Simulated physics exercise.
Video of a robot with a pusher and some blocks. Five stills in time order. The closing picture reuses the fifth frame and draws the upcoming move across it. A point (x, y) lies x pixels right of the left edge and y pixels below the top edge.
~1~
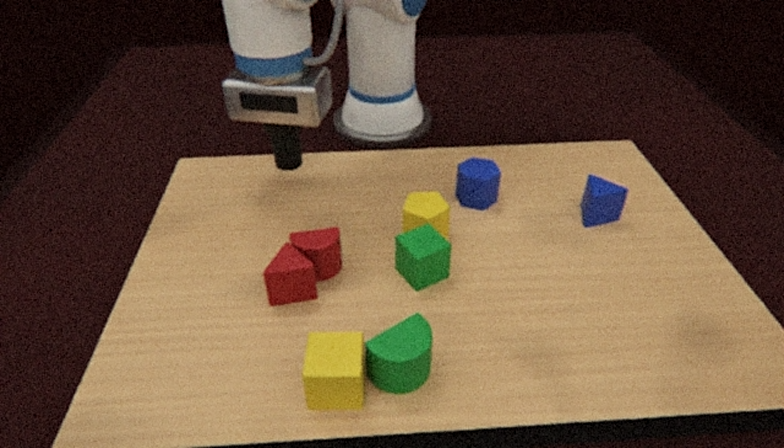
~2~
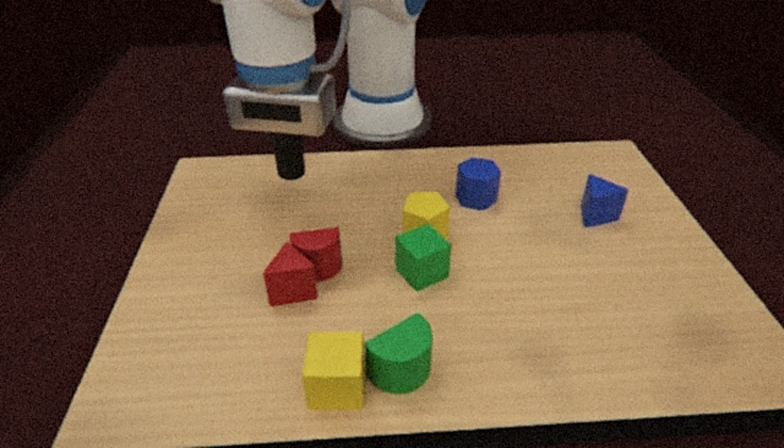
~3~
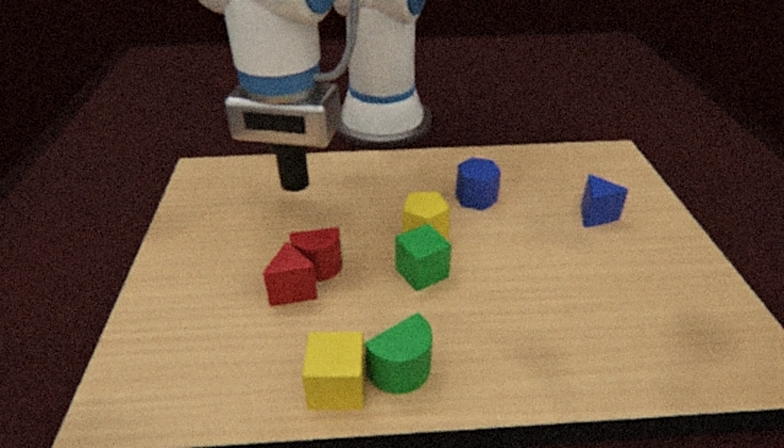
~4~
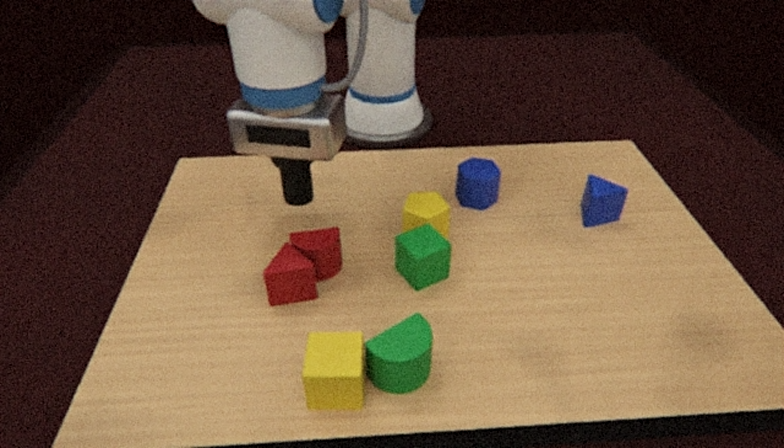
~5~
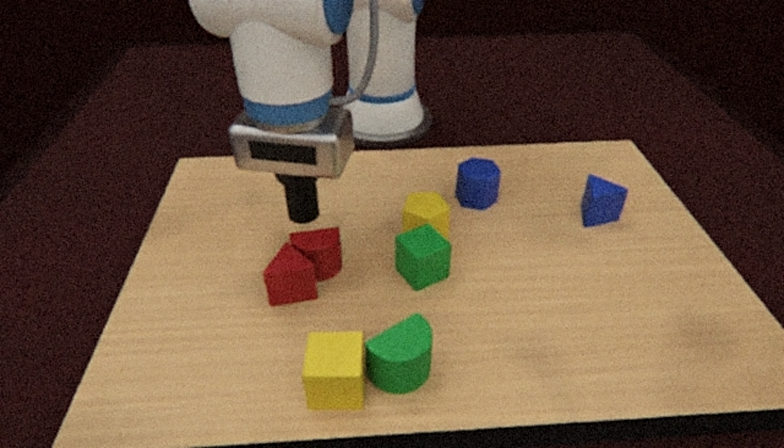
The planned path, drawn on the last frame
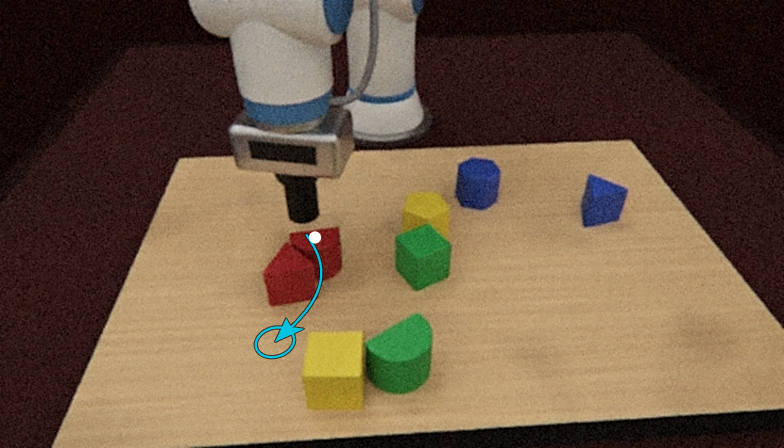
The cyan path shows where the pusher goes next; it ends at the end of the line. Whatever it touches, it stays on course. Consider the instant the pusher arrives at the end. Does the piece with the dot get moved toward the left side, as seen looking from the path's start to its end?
Yes, that is how it ends up.
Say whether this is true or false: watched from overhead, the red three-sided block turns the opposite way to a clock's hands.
That statement is not accurate.
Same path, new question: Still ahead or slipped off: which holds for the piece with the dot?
I think the pusher loses the piece with the dot somewhere along the way.
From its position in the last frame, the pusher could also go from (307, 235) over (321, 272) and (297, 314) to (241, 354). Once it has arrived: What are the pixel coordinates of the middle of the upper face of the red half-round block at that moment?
At roughly (321, 293).
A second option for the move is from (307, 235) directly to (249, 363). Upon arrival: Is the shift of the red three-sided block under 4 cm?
That would be a no.
Path on the board, from (307, 235) via (321, 266) and (311, 303), ending at (275, 342); the dot is on the red half-round block.
The first path, step by step. One third of the way, pusher (318, 245); red three-sided block (282, 267); red half-round block (318, 254), turned 15° clockwise.
Two thirds of the way, pusher (308, 283); red three-sided block (271, 278), turned 35° clockwise; red half-round block (317, 293).
At the end, pusher (271, 321); red three-sided block (250, 287), turned 75° clockwise; red half-round block (314, 306), turned 45° anticlockwise; yellow square in place.
